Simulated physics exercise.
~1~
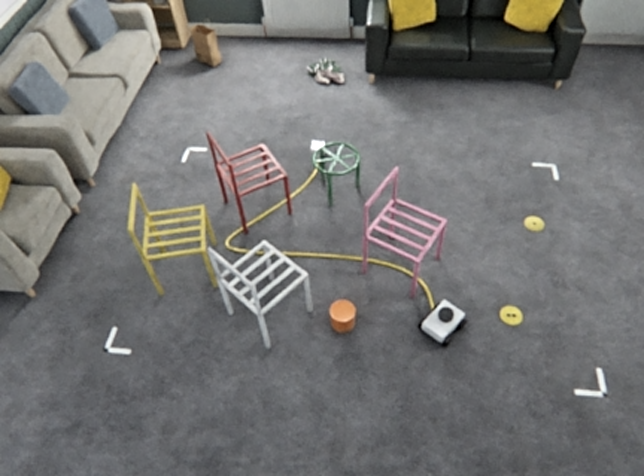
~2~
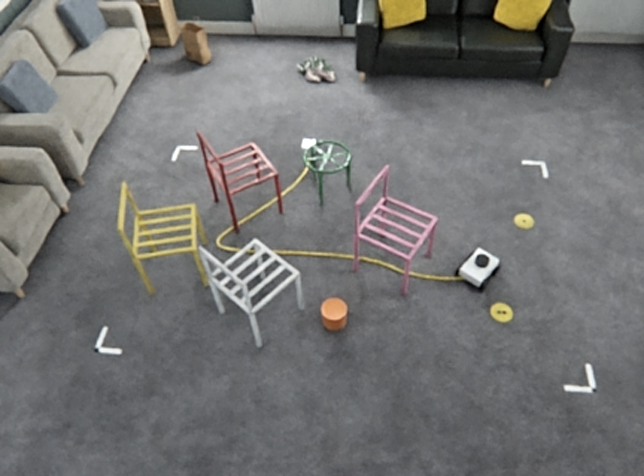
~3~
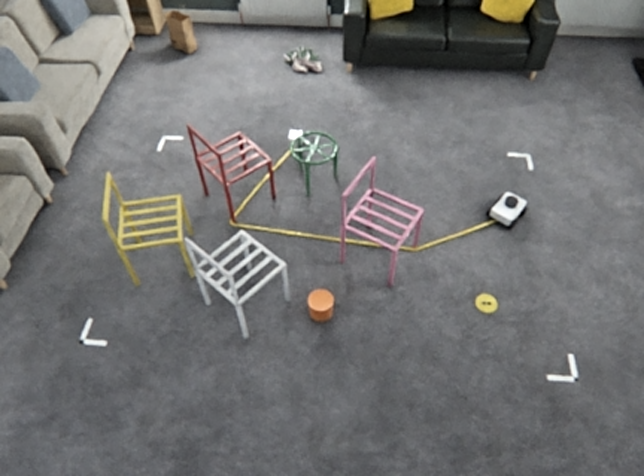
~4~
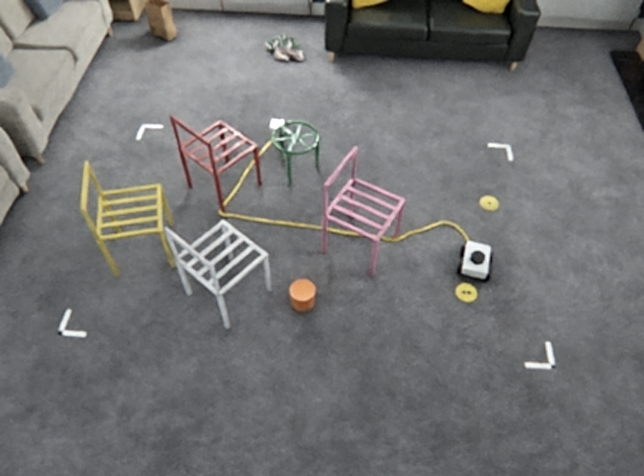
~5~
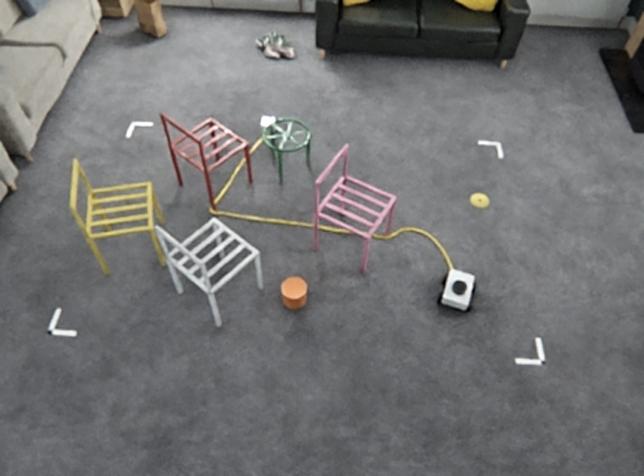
Grey floor with white cart pulling yellow lead to far yellow disc, red chair shifting slightly, then cart returning onto nearer disc.
